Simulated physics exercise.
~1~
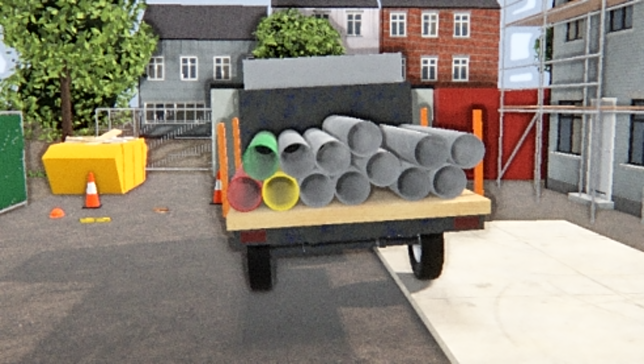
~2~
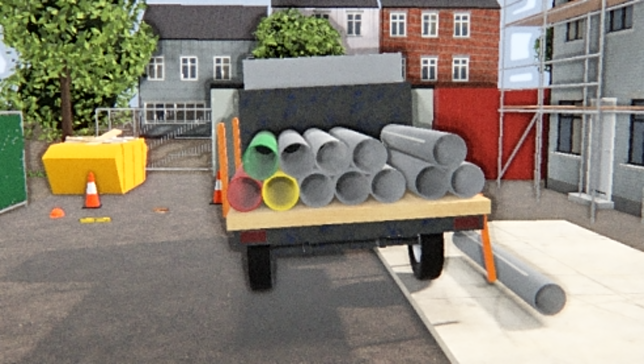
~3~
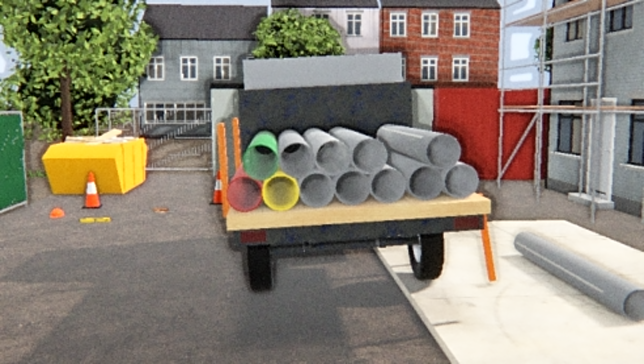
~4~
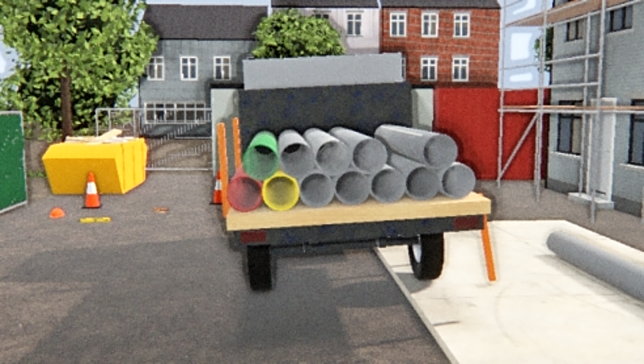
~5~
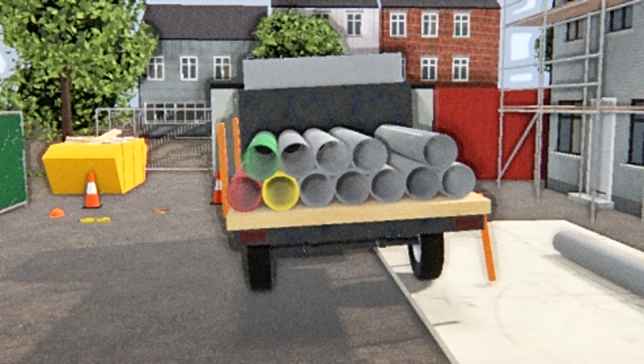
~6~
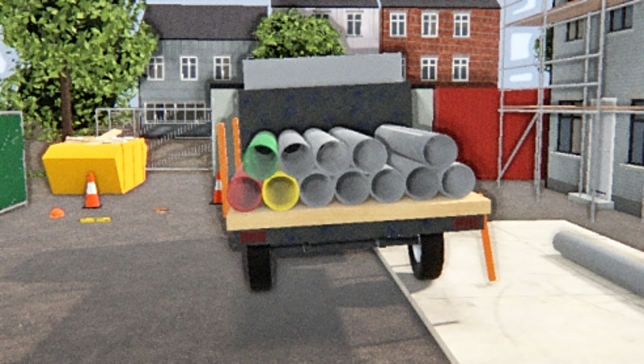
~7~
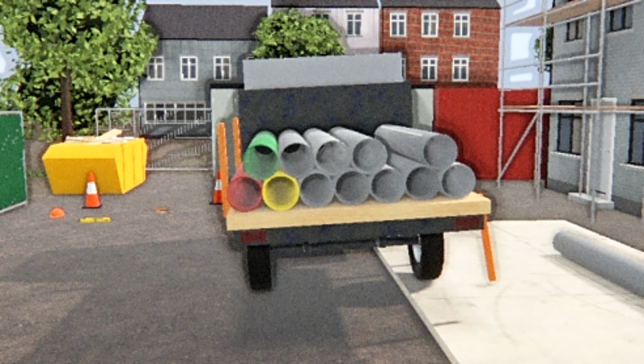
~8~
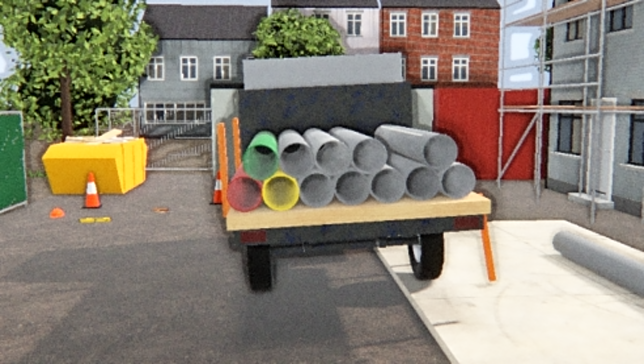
A grey pipe tumbled off the right side of a parked flatbed lorry as the orange posts there swung down, then rolled across the pale paving towards the right and stopped, while the remaining pipes, including the green, red and yellow ones, stayed stacked on the deck.
